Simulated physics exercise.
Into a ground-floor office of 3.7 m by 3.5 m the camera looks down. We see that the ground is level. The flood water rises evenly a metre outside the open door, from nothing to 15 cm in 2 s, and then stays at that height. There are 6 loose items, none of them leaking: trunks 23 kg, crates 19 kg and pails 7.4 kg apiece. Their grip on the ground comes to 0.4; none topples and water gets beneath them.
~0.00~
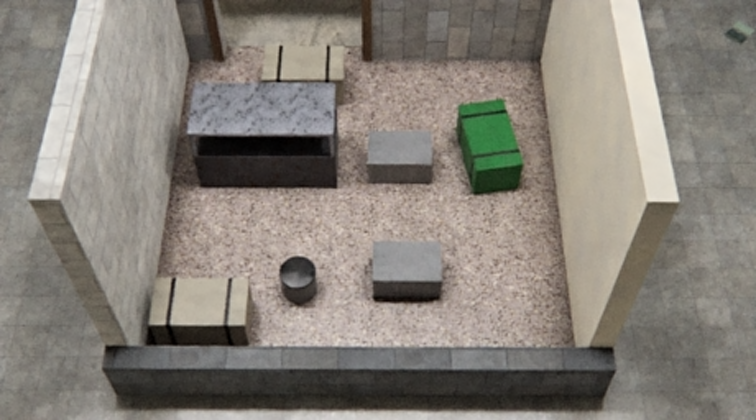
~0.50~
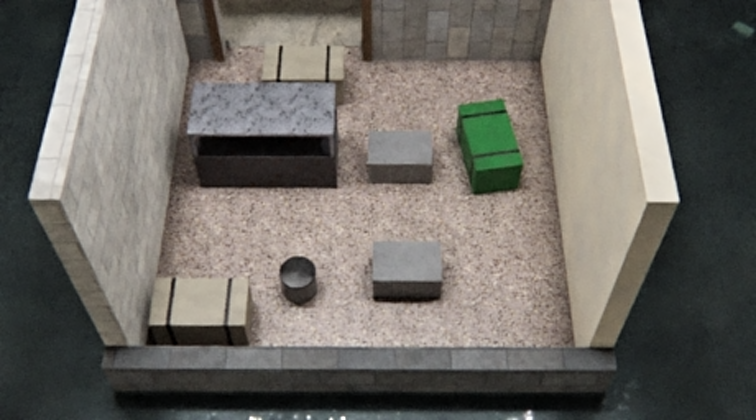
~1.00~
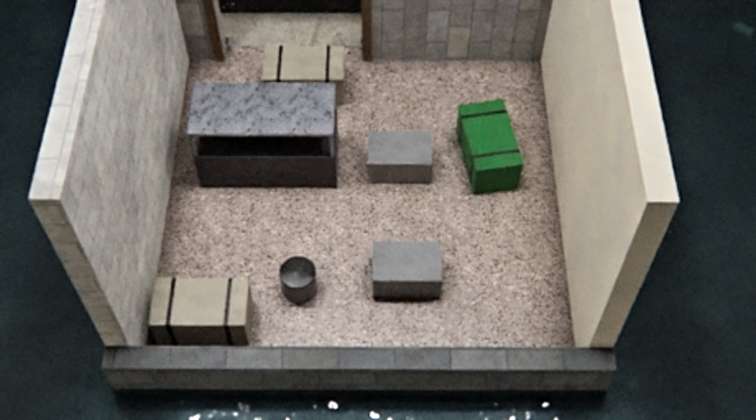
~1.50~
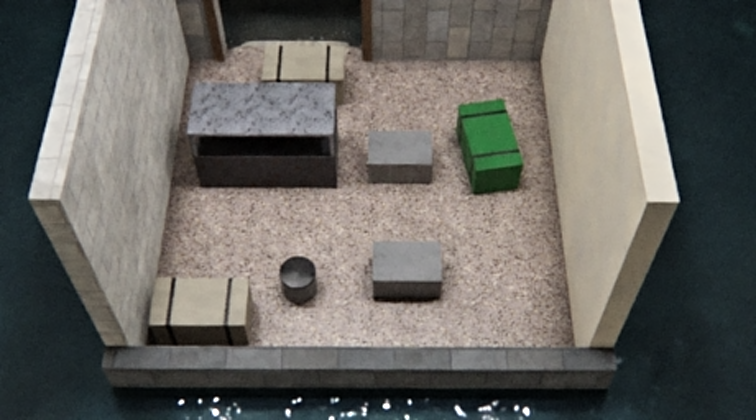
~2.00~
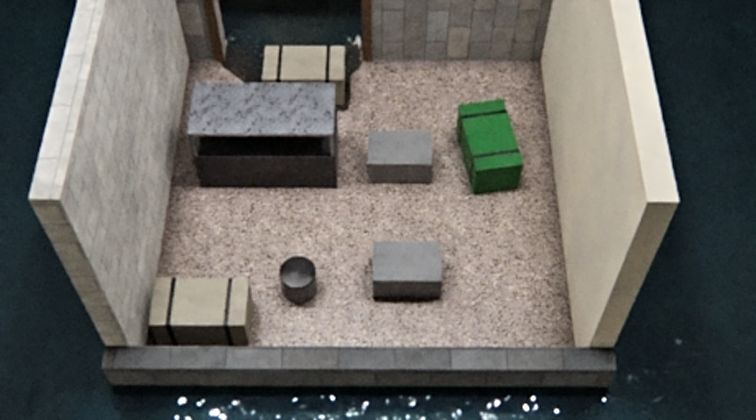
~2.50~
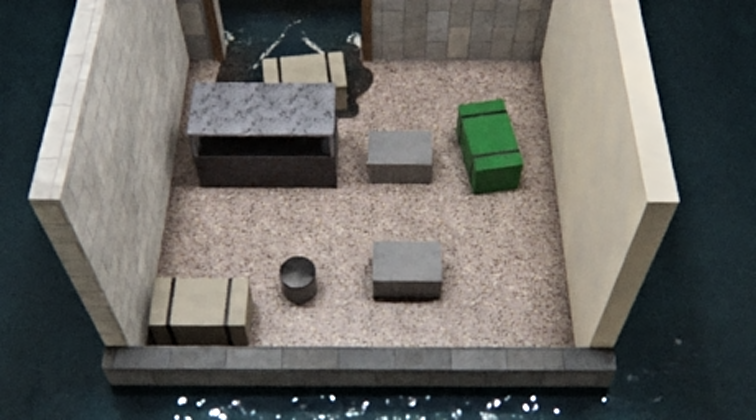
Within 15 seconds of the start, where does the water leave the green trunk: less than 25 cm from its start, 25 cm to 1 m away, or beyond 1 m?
It is left beyond 1 m away.
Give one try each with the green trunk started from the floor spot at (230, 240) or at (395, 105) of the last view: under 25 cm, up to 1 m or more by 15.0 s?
Goes a bit, then goes far off.
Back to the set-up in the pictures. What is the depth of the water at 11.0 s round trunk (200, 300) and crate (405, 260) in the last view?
About 6 and 6 cm.
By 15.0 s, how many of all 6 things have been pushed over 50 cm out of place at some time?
The count comes to 5.
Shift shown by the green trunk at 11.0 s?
It has shifted about 200 cm.
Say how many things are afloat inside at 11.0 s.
2 at that moment.
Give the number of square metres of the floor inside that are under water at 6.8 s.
About 10.0 m2.
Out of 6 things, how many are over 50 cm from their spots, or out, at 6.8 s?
I get 1.
After 3.5 s the green trunk is near (490, 134), 0.0 m from its start, aground; 0 afloat.
After 6.8 s the green trunk is near (492, 134), 0.0 m from its start, aground; 1 afloat.
After 11.0 s the green trunk is near (505, 314), 1.9 m from its start, afloat; 2 afloat.
After 15.0 s the green trunk is near (329, 247), 2.0 m from its start, afloat; 6 afloat.
